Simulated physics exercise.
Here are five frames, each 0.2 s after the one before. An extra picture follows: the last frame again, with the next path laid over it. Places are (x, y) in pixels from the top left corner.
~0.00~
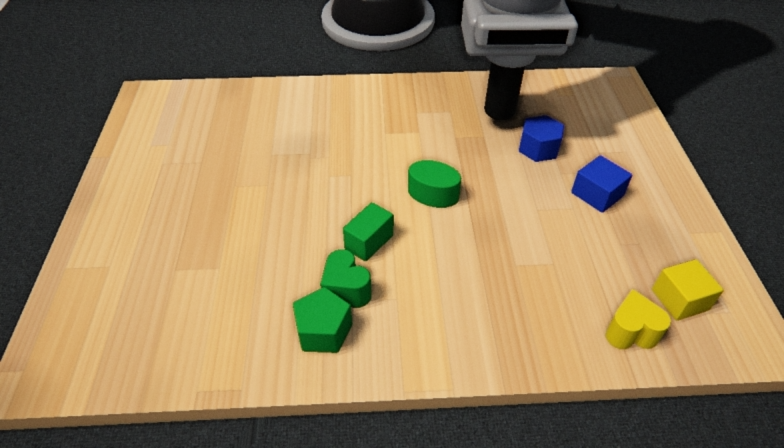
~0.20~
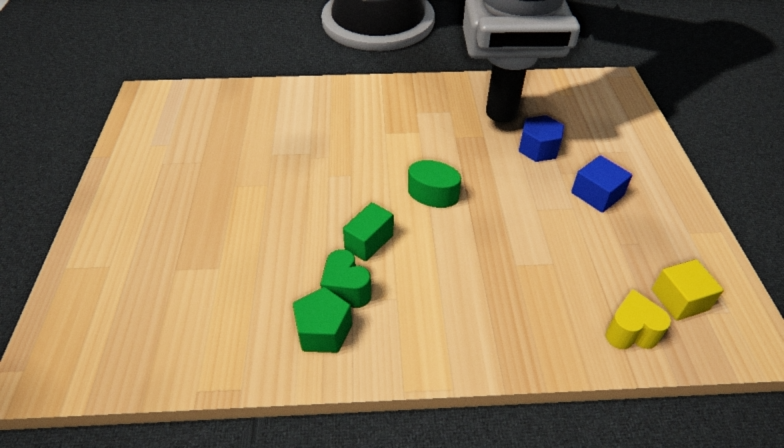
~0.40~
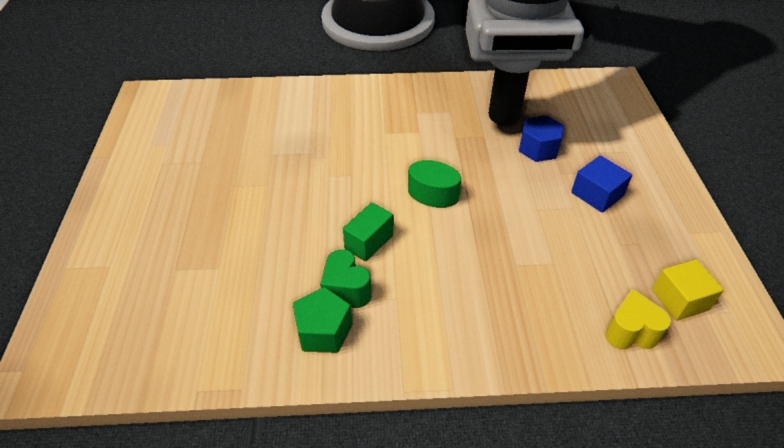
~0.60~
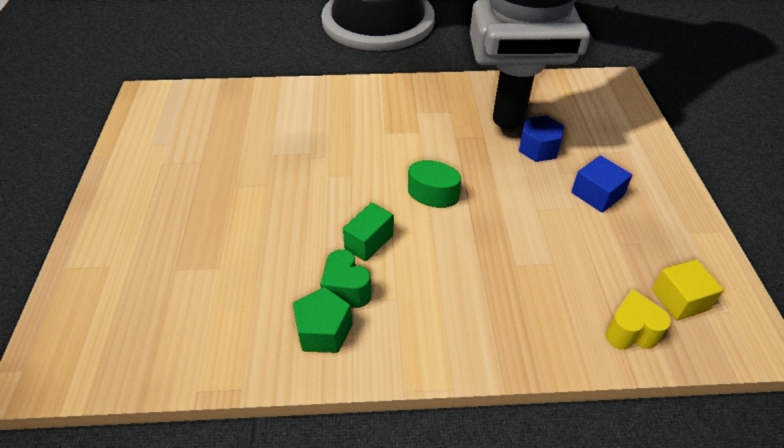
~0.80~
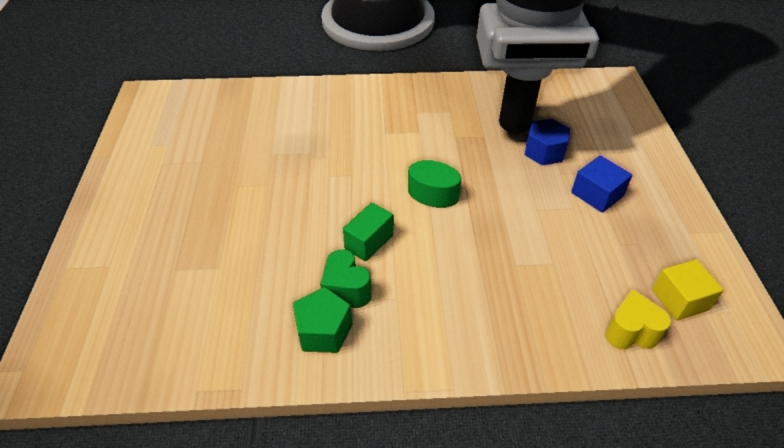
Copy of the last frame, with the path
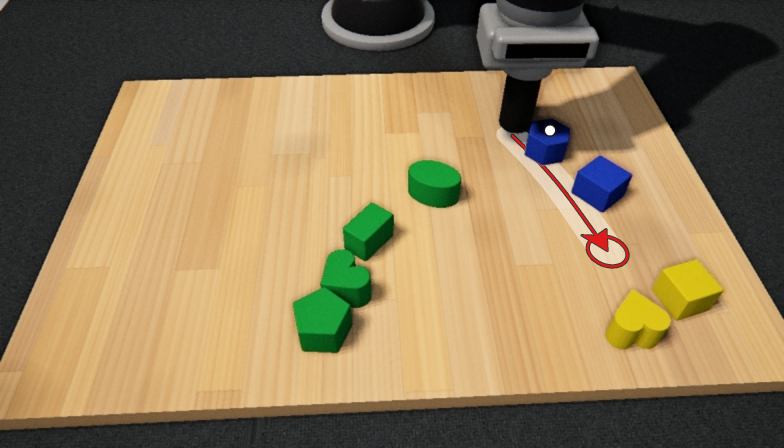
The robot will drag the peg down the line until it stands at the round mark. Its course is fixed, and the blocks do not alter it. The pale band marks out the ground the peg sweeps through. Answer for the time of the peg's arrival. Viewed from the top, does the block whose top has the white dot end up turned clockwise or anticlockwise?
Counterclockwise from above.
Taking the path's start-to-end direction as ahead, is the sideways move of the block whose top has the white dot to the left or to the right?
Off to the left side.
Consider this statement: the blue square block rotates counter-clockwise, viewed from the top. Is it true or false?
Verdict: False.
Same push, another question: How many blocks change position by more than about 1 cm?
It looks like two blocks will be pushed more than about 1 cm.
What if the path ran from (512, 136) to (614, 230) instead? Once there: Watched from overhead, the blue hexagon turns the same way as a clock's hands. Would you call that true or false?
This is false.
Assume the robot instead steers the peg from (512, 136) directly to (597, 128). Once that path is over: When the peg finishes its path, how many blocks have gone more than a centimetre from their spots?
Count: 1.
The line goes from (512, 136) over (560, 187) to (608, 251); the dot is on the blue hexagon.
On the path given first. One third of the way, peg (548, 157); blue hexagon (589, 149), turned 60° anticlockwise; blue square block (614, 175), turned 20° clockwise.
Two thirds of the way, peg (580, 196); blue hexagon (598, 152), turned 85° anticlockwise; blue square block (623, 179), turned 25° clockwise.
At the end, peg (612, 240); blue hexagon (598, 152), turned 85° anticlockwise; blue square block (623, 179), turned 25° clockwise; yellow square block unmoved.
